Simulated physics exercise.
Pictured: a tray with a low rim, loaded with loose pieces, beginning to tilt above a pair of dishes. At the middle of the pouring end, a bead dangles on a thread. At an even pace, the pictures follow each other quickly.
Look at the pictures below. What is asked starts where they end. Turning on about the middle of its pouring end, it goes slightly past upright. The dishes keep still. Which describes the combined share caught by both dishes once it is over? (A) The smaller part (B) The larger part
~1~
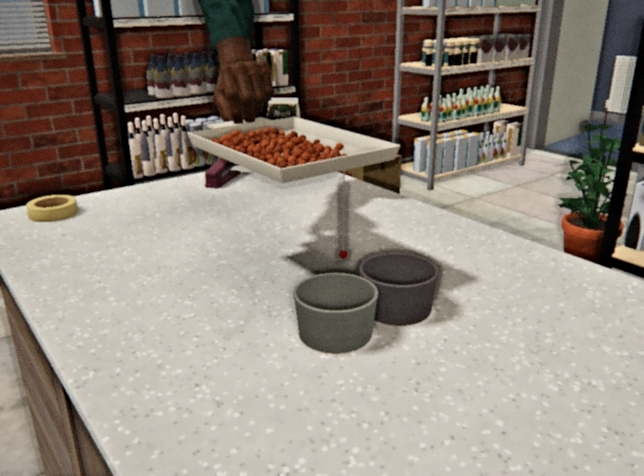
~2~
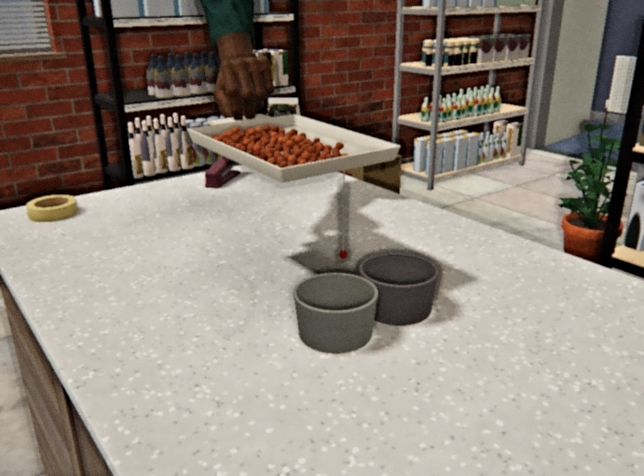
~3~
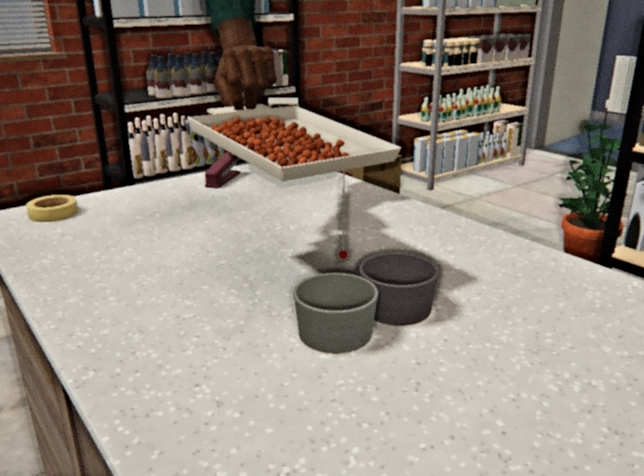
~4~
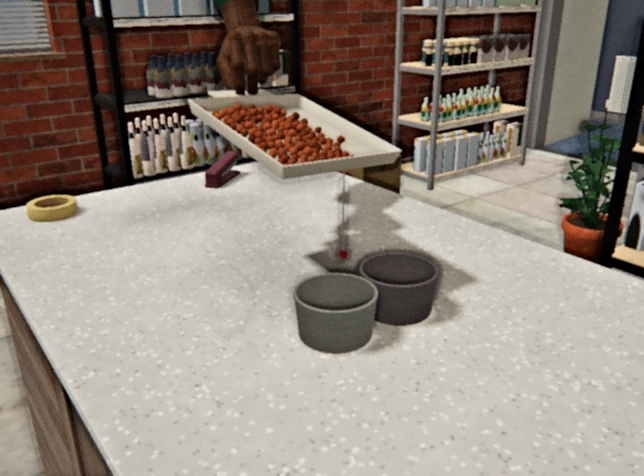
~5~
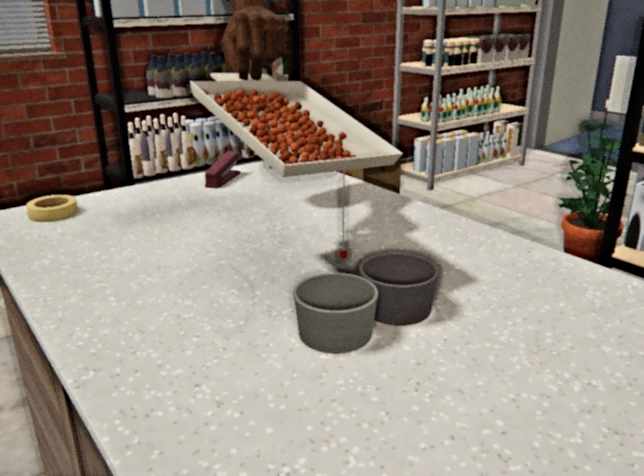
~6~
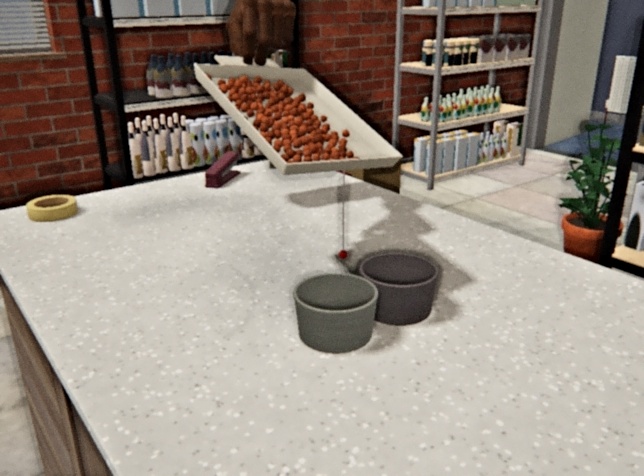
(B) The larger part.
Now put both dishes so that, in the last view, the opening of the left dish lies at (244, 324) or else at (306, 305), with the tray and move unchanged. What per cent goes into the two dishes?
Around 0 and around 30 per cent, in that order.
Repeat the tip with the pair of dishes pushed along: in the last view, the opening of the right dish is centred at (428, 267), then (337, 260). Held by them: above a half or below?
First shift, a majority share; second shift, a minority share.
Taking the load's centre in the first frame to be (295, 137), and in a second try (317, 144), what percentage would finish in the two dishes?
Estimate: 70 % first, 70 % second.
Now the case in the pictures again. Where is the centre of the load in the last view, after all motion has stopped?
About (403, 302).
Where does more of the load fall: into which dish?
It's the right of the two that is fuller.
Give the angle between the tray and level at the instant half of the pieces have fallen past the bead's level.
It is at around 110 degrees by then.
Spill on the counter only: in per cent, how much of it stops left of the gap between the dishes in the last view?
0 %, roughly.
Just after the last frame, tray tipped steeply; almost all on the tray; just a few in the right dish; just a few in the air.
A moment on, tray tipped past a quarter turn; roughly a quarter on the tray; about a tenth in the left dish; roughly a quarter in the right dish; about a tenth outside both; roughly a third in the air.
Further on, tray tipped past a quarter turn; about a tenth in the left dish; roughly half in the right dish; roughly a third outside both.
When it is over, tray tipped past a quarter turn; about a tenth in the left dish; roughly half in the right dish; roughly a third outside both.
